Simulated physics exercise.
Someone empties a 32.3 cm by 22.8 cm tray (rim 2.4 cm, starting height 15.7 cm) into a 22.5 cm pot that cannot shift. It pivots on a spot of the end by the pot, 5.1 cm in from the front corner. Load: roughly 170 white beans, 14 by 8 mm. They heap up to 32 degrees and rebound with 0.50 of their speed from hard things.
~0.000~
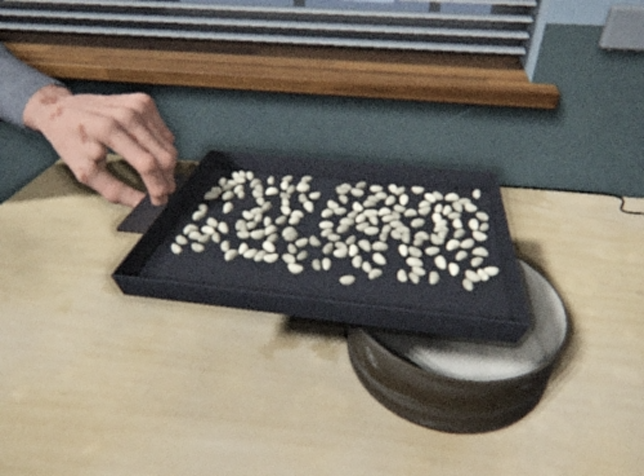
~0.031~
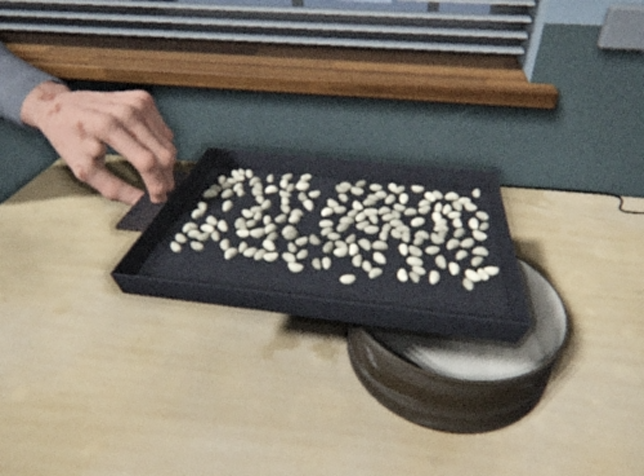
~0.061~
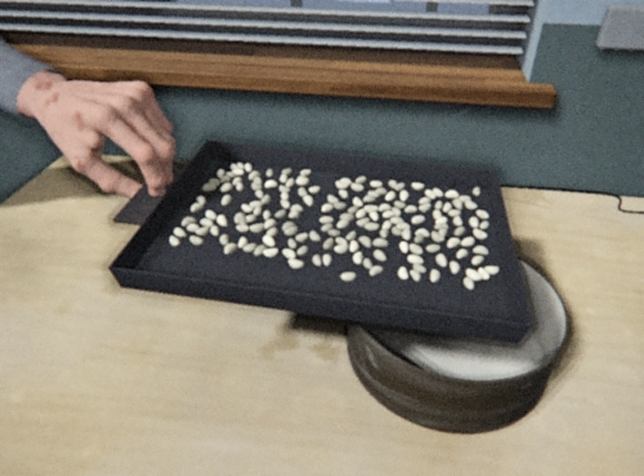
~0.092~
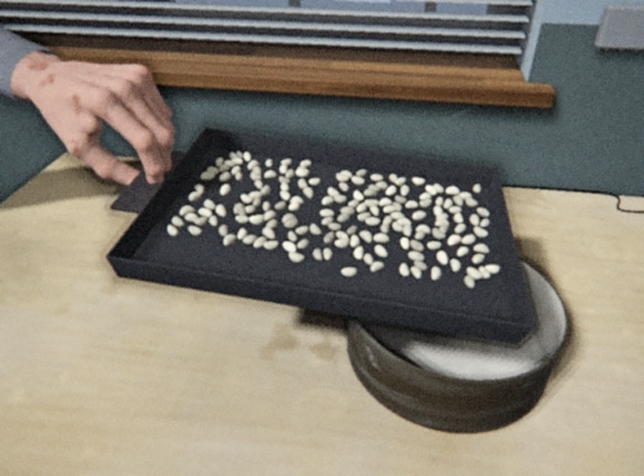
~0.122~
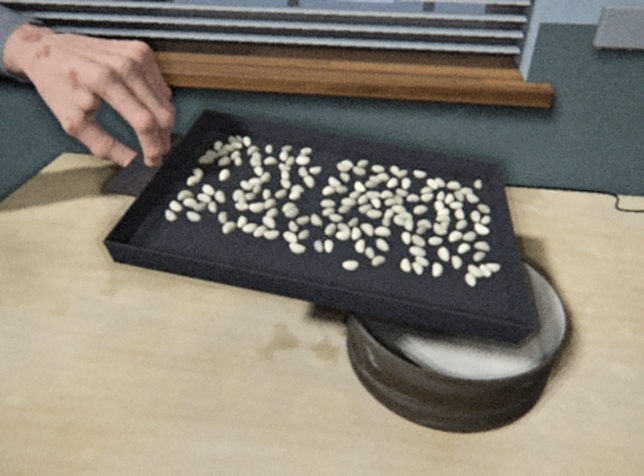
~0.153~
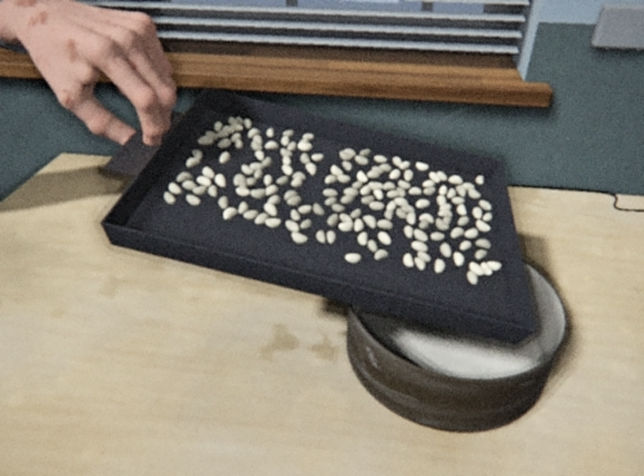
A dark tray scattered with white beans sat level above a wooden table, then a hand at its left end raised that side, slanting it down toward the round pot on the right.
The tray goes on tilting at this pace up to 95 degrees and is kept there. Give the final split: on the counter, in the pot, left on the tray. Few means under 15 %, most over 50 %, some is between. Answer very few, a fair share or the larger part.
Counter: The larger part, pot: Very few, tray: Very few.
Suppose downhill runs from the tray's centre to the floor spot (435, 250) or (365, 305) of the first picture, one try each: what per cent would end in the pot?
Some 45 and 0 per cent.
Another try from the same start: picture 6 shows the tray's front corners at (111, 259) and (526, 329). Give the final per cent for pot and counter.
Pot 0, counter 100.
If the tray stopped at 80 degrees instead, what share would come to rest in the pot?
In that case some 5 per cent.
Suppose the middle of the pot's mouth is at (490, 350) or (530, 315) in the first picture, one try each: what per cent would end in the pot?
About 80 and 35 per cent.
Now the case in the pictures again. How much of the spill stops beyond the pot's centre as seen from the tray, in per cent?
Some 100 per cent.
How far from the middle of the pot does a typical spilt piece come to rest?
About 24 cm.
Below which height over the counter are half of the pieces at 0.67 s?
About 16 cm.
After 0.46 s, tilt 53 degrees; the tray holds 100 %, the pot 0 %.
After 0.67 s, tilt 81 degrees; the tray holds 80 %, the pot 0 %.
Then, at 0.99 s, tilt 95 degrees; the tray holds 10 %, the pot 0 %.
In the end, at 2.4 s, counter 95 %, pot 0 %, tray 5 %.
